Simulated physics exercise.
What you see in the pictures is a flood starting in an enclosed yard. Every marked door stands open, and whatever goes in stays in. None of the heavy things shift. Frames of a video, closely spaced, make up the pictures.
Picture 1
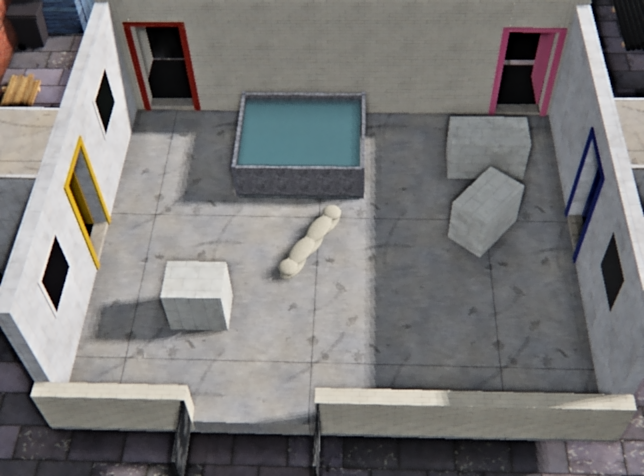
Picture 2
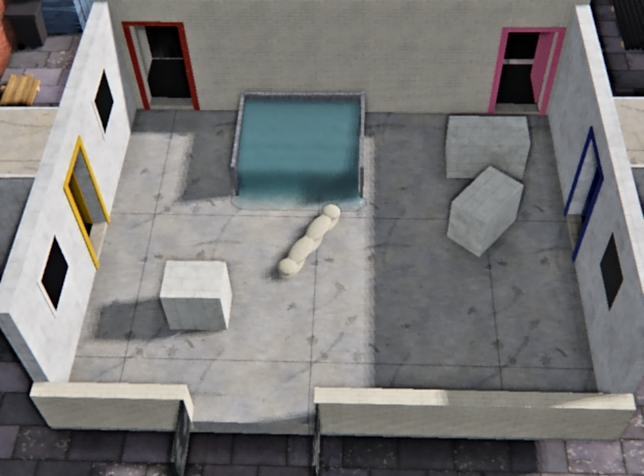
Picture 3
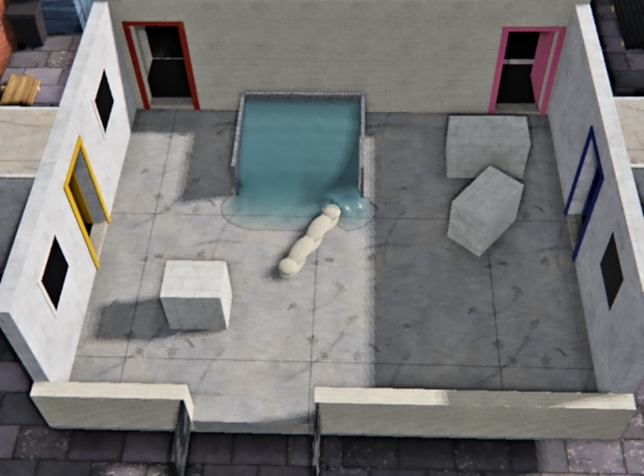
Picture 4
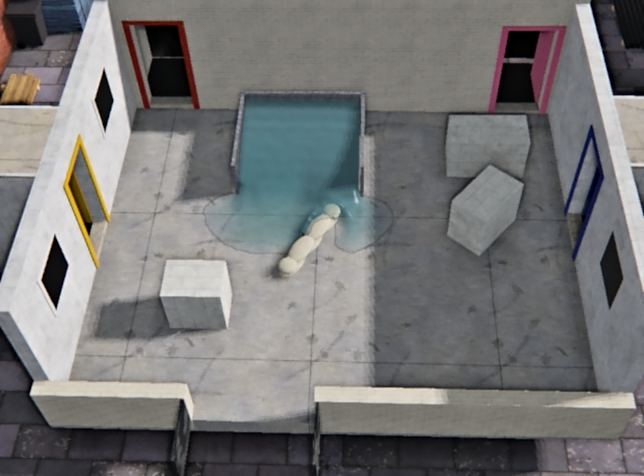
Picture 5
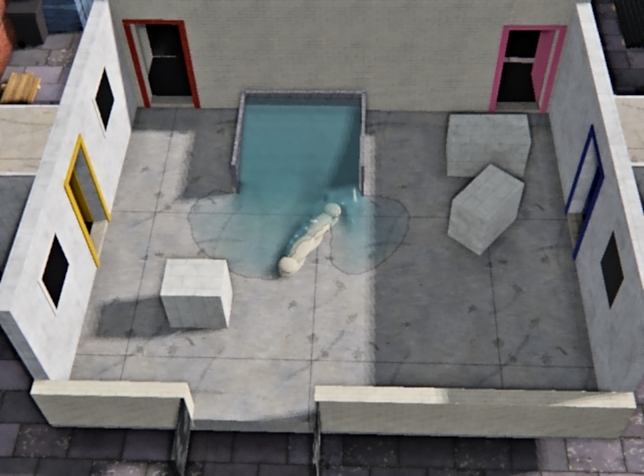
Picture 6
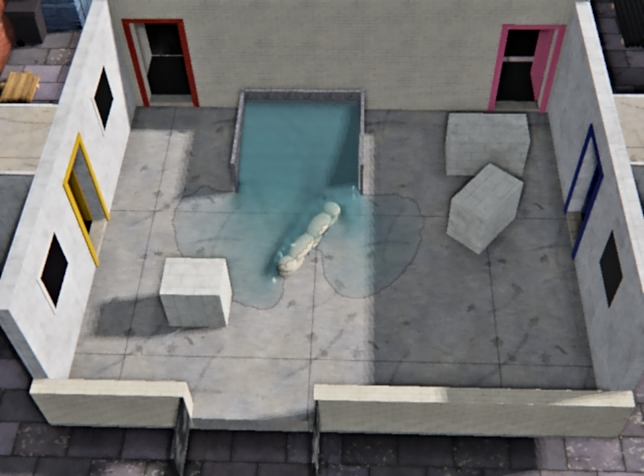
The video shows a walled yard with a tank of still water against the back wall; its front side opens and water pours out, spreading across the paved floor around a pale, lumpy barrier toward a pale block.
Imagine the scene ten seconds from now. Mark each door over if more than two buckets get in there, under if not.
Yellow door - over; red door - under; pink door - under; blue door - under.
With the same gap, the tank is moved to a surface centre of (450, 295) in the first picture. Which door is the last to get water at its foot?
That would be the door marked red.
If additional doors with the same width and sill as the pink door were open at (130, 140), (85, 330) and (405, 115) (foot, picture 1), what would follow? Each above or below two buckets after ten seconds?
Log: Door one misses the mark; door two beats the mark; door three misses the mark.
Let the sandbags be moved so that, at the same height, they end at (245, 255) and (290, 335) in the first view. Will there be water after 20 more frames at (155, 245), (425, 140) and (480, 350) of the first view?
In order - swamped; unaffected; swamped.
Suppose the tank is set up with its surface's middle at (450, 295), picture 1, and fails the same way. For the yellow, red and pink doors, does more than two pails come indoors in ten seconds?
Yellow: Falls short; red: Falls short; pink: Crosses the threshold.
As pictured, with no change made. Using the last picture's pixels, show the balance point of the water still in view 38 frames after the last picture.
Near (311, 264).
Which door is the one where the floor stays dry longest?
Result: The pink door.
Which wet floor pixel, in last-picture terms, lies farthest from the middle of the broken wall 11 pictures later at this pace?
Somewhere about (518, 412).
A moment on, water covers 35 % of the floor; the yellow door not reached, the red door not reached, the pink door not reached, the blue door not reached.
Next, water covers 55 % of the floor; the yellow door wet at the sill, nothing in, the red door not reached, the pink door not reached, the blue door not reached.
Then, water covers 65 % of the floor; the yellow door over two buckets in, the red door not reached, the pink door not reached, the blue door not reached.
Later, water covers 75 % of the floor; the yellow door far over two buckets in, the red door wet at the sill, nothing in, the pink door not reached, the blue door wet at the sill, nothing in.
In the end, water covers 90 % of the floor; the yellow door far over two buckets in, the red door wet at the sill, nothing in, the pink door under two buckets in, the blue door under two buckets in.
